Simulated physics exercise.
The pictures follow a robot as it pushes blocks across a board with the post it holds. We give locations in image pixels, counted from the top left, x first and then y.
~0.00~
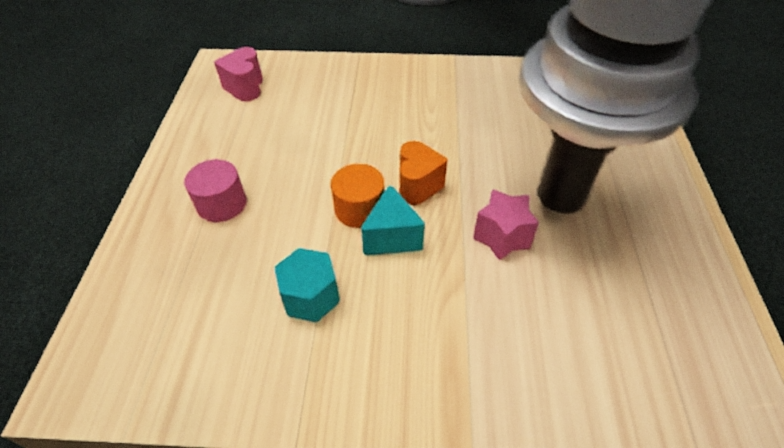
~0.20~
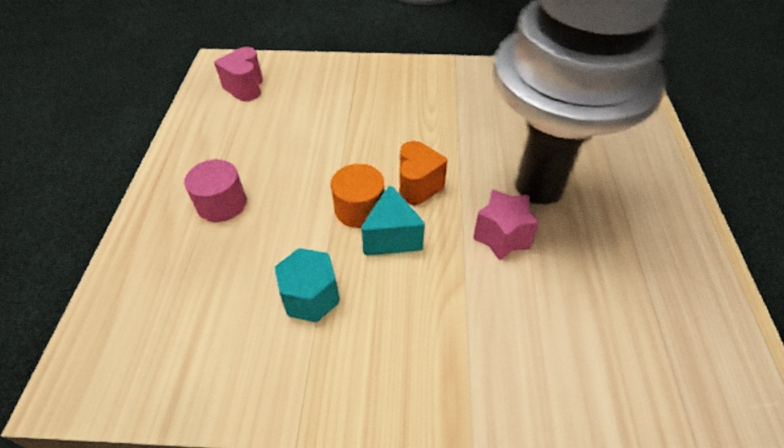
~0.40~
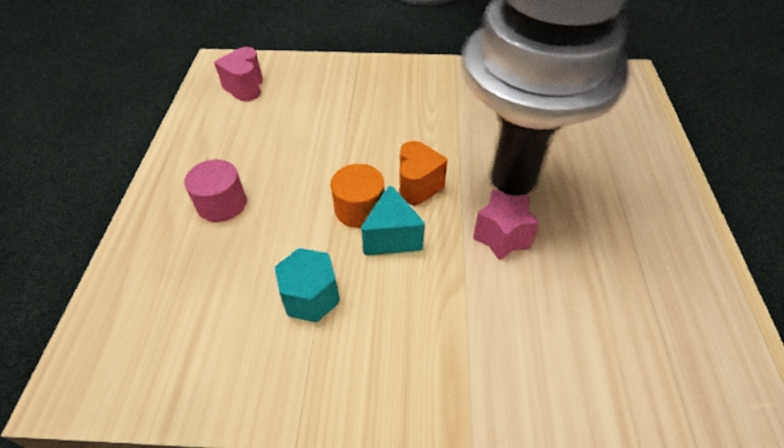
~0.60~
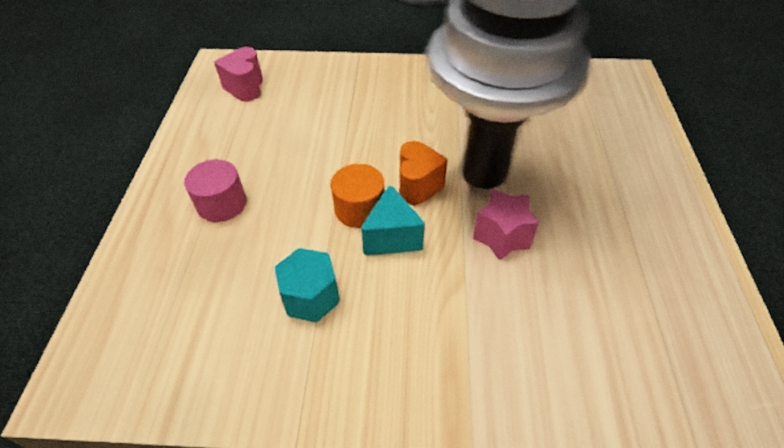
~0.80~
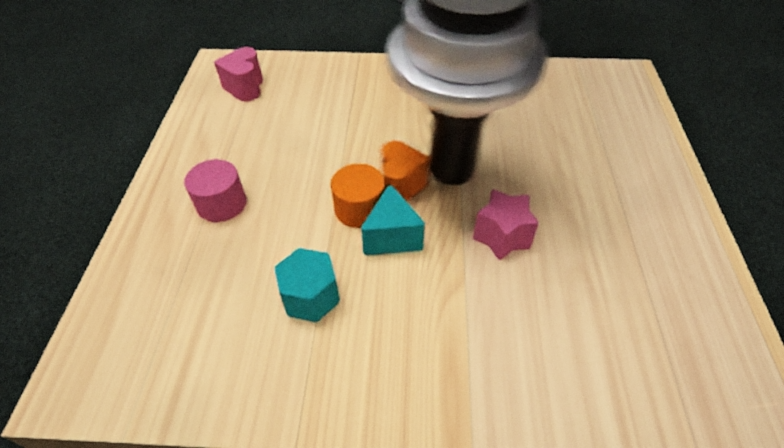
On a pale wooden board, a black-tipped metal post moves left past a pink star and nudges an orange heart left.
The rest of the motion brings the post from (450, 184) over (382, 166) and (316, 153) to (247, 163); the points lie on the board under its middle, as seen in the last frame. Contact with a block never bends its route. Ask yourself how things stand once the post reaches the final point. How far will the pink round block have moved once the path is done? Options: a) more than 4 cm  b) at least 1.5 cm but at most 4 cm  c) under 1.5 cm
The correct letter is c.
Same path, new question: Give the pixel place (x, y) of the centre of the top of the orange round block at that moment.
I'd expect the centre of its top face to be at (335, 193).
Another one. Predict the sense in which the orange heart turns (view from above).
From overhead, anticlockwise.
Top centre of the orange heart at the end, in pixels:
It should be at about (327, 158).
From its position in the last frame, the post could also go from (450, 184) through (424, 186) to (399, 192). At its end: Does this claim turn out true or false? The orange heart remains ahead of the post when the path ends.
Verdict: True.
The first path, step by step. One third of the way, post (381, 151); orange round block (335, 192); orange heart (347, 160), turned 80° anticlockwise.
Two thirds of the way, post (313, 138); orange round block (335, 193); orange heart (327, 158), turned 120° anticlockwise.
At the end, post (242, 148); pink round block still; orange round block (335, 193); orange heart (327, 158), turned 120° anticlockwise.
